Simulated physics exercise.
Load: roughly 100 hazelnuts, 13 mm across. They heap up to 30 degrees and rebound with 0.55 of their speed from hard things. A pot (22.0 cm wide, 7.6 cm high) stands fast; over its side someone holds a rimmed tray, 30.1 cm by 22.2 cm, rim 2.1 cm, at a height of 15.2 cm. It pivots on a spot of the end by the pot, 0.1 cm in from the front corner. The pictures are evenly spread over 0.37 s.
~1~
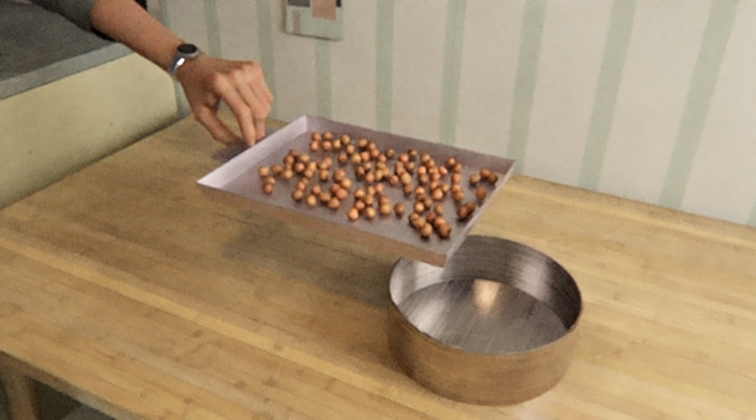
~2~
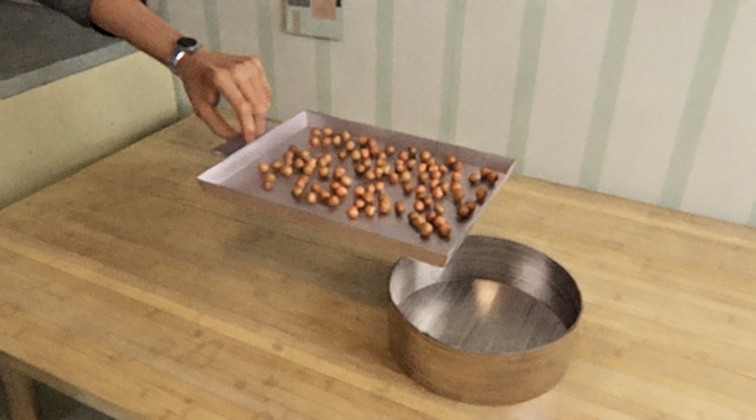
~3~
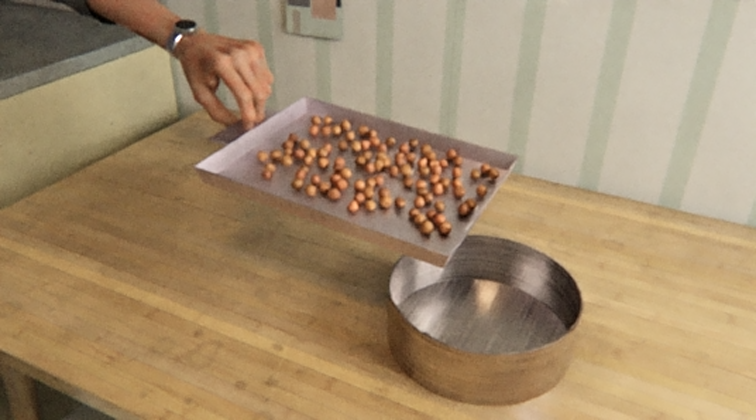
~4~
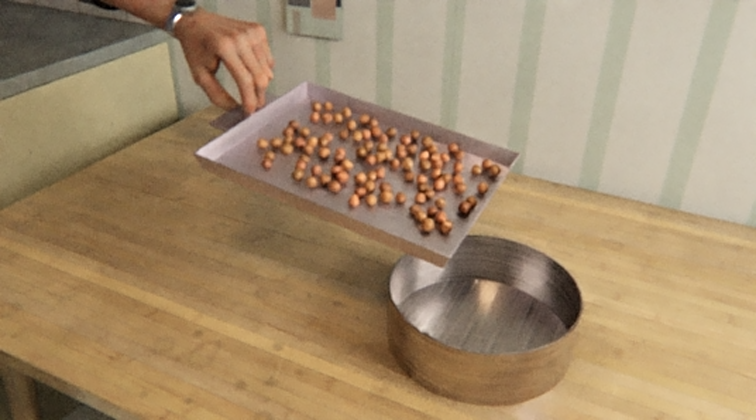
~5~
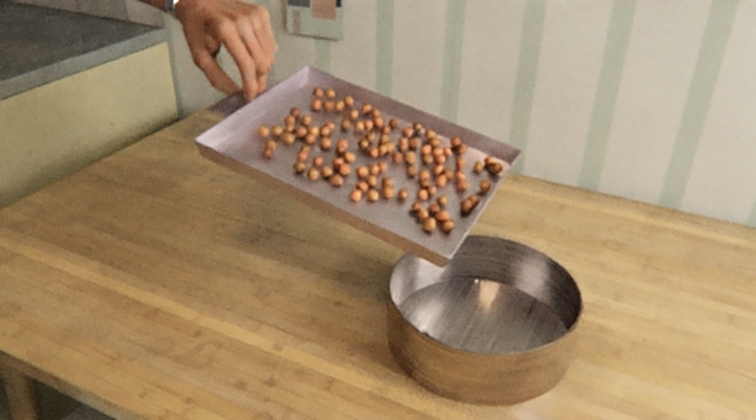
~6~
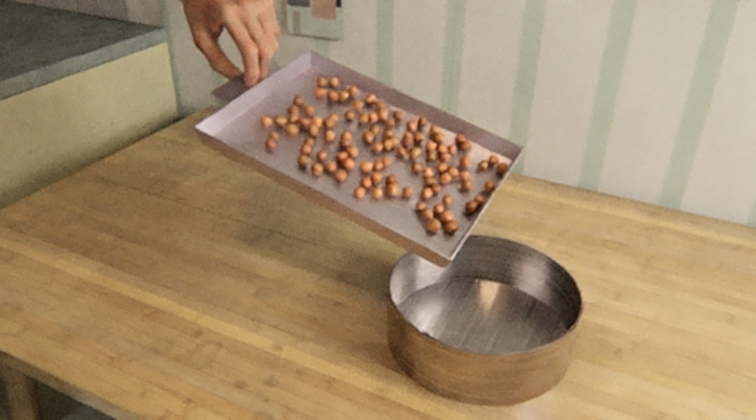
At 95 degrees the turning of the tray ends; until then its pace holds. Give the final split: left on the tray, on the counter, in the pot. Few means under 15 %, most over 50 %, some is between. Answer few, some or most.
Left on the tray: Few; on the counter: Some; in the pot: Most.
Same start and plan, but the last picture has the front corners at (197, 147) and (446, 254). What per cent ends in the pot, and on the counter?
Pot 0, counter 100.
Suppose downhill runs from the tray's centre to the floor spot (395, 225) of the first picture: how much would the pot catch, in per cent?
Some 10 per cent.
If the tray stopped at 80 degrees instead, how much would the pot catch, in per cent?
It would be near 65 per cent.
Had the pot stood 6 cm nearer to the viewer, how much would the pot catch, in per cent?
In that case some 95 per cent.
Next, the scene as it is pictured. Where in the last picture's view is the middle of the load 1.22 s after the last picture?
Around (483, 192).
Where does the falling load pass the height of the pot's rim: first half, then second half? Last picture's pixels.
At about (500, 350), then at (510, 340).
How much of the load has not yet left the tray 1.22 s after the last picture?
Roughly 95 per cent.
Then, 0.73 s after the last picture, tilt 53 degrees; the tray holds 100 %, the pot 0 %.
Then, 1.22 s after the last picture, tilt 78 degrees; the tray holds 95 %, the pot 0 %.
Then, 1.77 s after the last picture, tilt 95 degrees; the tray holds 0 %, the pot 60 %.
In the end, tray 0 %, counter 40 %, pot 60 %.
